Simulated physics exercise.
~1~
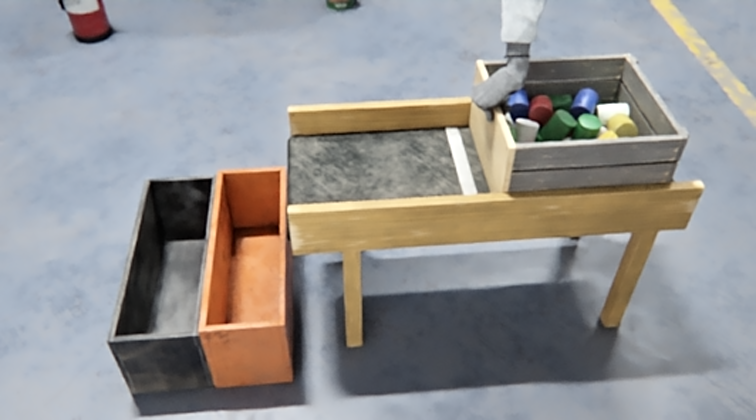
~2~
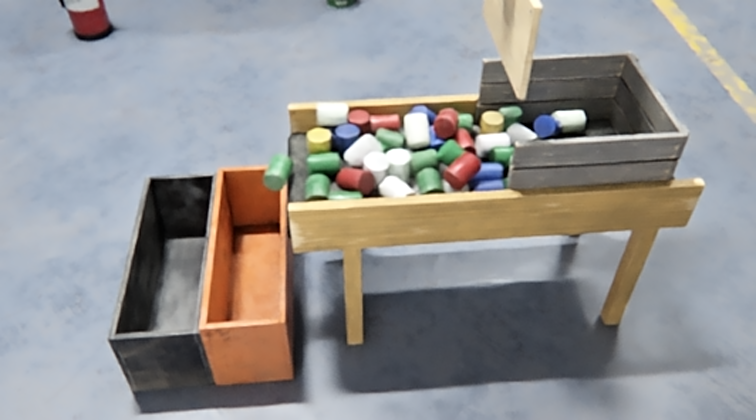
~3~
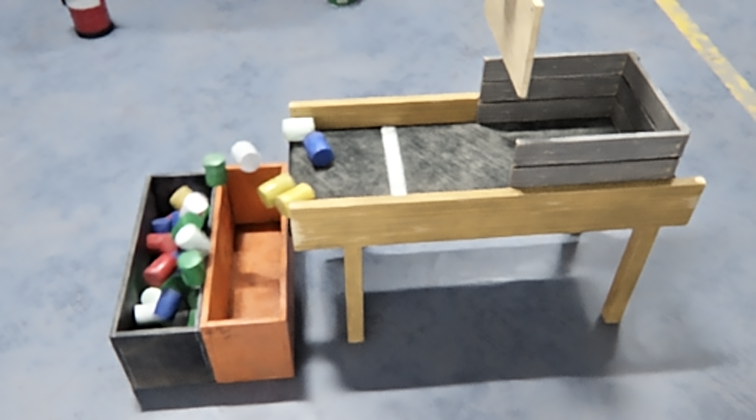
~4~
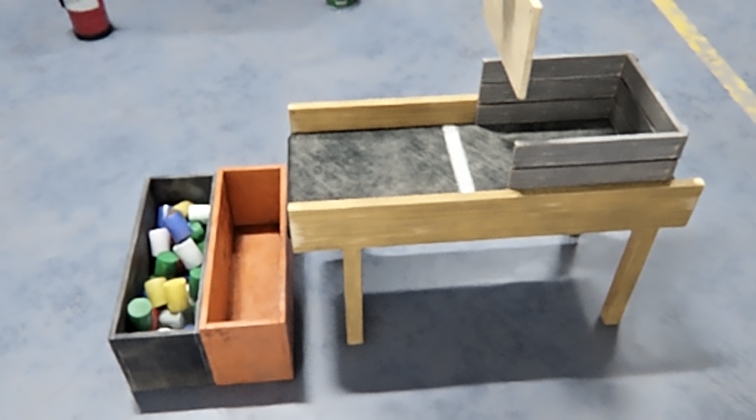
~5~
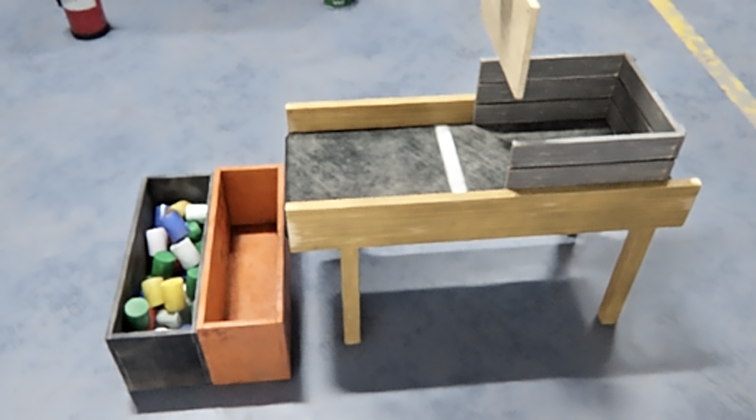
A gloved hand was at the board holding back colorful little jars in a grey wooden pen, then the board was up and they spilled left along the dark belt, flying over the orange tote and ending up in the black box beyond.
